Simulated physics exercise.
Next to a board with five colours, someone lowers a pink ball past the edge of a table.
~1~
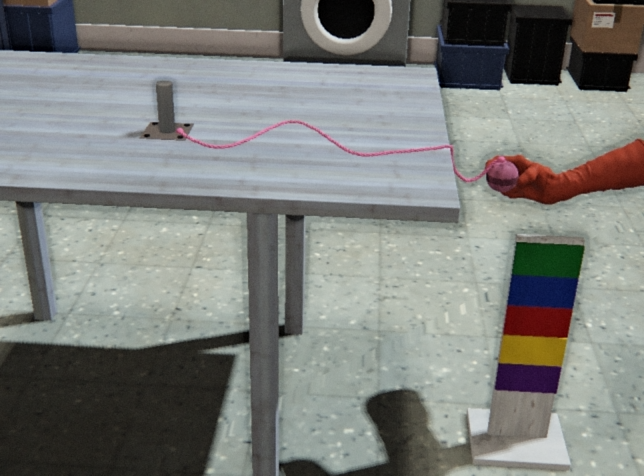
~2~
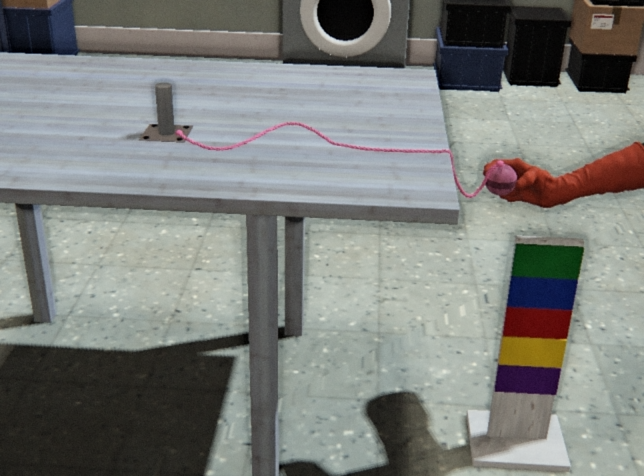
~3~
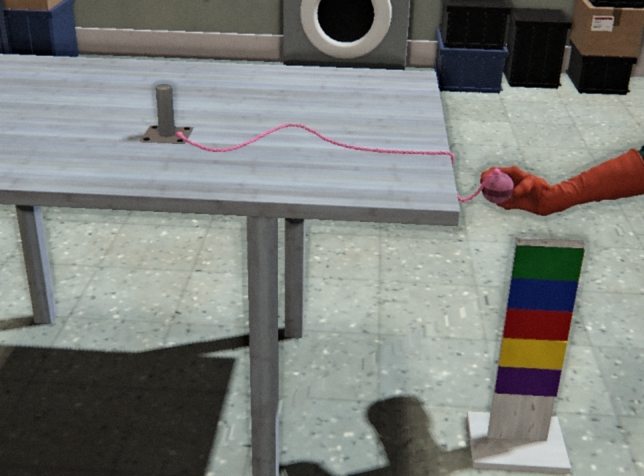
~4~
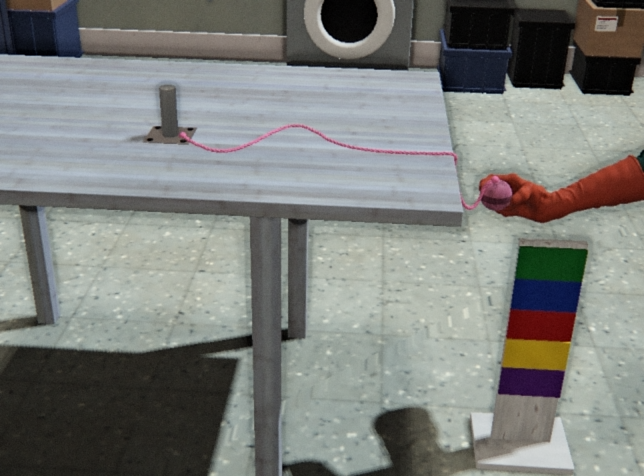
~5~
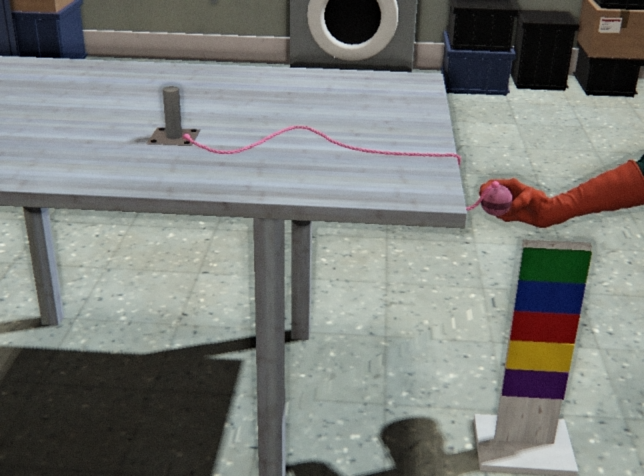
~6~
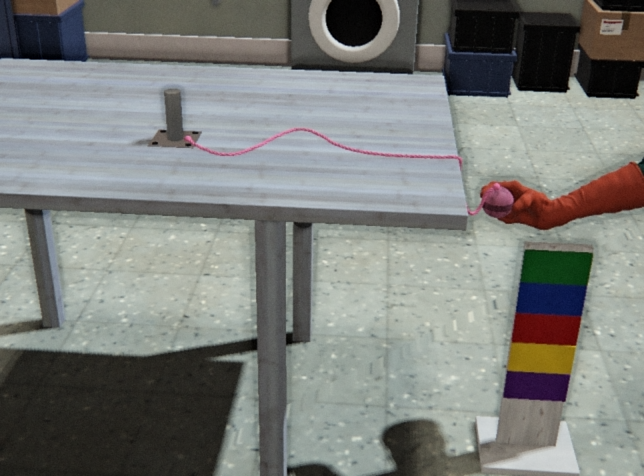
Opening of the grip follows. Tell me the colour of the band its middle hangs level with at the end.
Red.
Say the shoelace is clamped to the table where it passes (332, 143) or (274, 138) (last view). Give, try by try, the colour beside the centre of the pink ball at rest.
In order: Green; blue.
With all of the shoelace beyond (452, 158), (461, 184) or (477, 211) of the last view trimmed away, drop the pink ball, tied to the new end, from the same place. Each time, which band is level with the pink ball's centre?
Higher than all five; green; blue.
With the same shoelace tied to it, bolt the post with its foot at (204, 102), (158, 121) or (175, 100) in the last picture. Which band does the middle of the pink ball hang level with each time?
In turn, red, then blue, then blue.
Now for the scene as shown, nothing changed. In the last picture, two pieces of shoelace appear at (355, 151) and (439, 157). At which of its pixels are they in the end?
In that view they reach (433, 152) and (454, 210).
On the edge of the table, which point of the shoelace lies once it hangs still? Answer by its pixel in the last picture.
That spot is around (380, 154).
A little later, ball near (419, 314); level with red.
Next, ball near (456, 333); level with red.
When it is over, ball near (443, 330); level with red. Its middle rests at the red band.
